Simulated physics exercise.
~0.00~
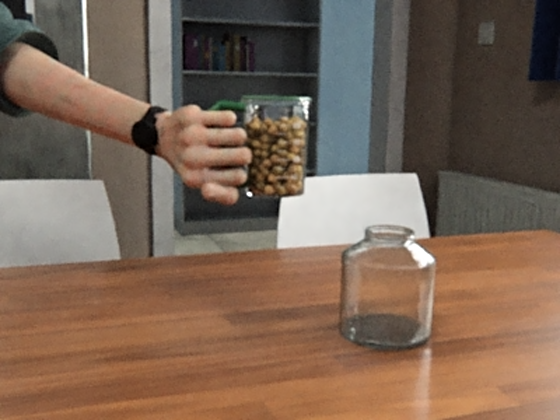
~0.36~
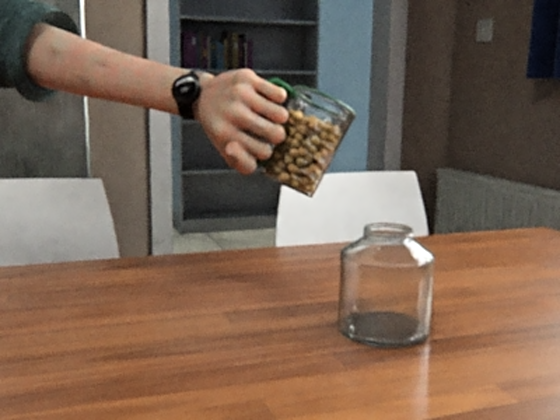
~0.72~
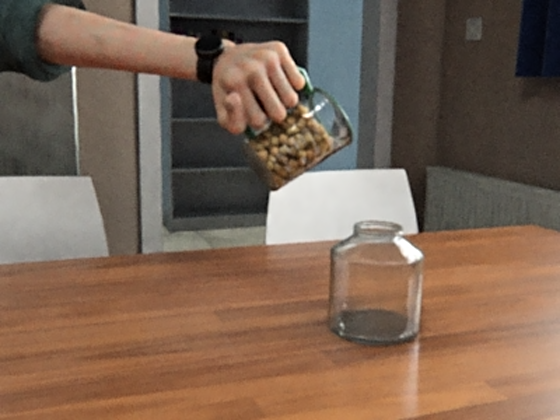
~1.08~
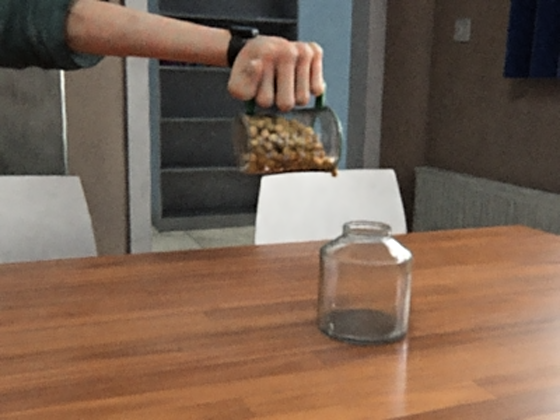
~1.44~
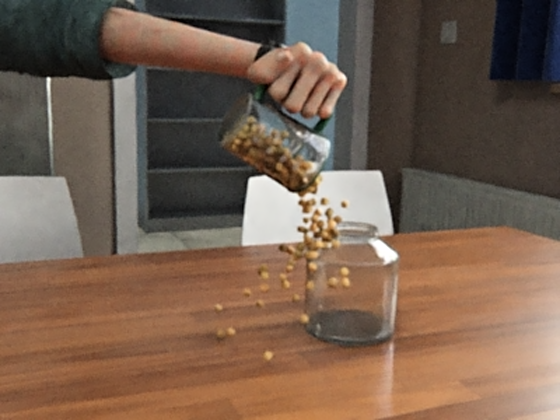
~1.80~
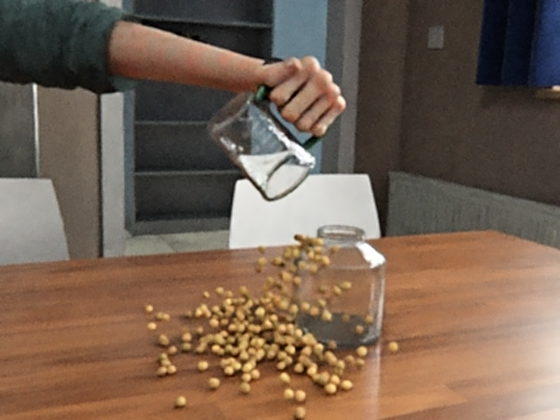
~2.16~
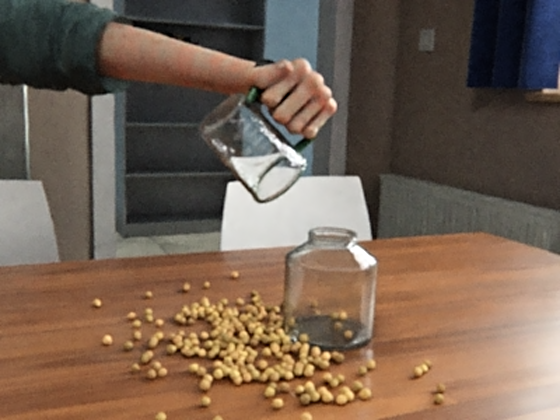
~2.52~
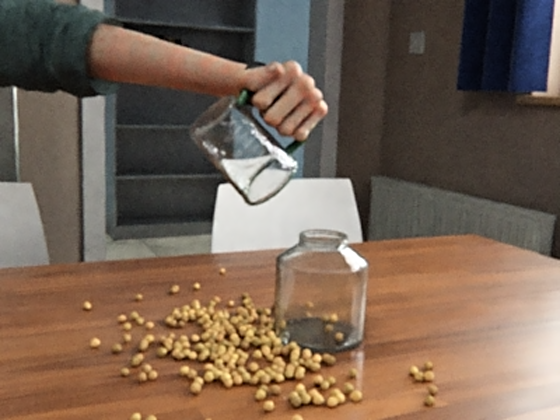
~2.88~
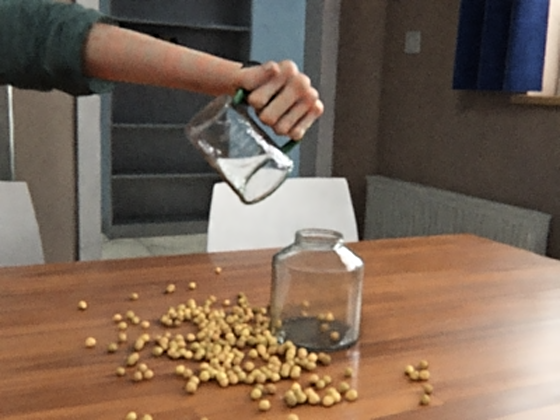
A hand with a dark watch and a green sleeve reaches in from the left, holding a clear glass cup of tan dried chickpeas above a brown wooden table, seen from the front. An empty glass jar stands right of centre, with white chairs, shelves and a radiator behind. The hand moves the cup slightly right and tips it onto its side. As it tilts further, chickpeas tumble out just left of the jar's mouth, bouncing and scattering over the table. The view drifts slightly right while the emptied cup stays tilted downward, with the chickpeas spread around the still-empty jar.
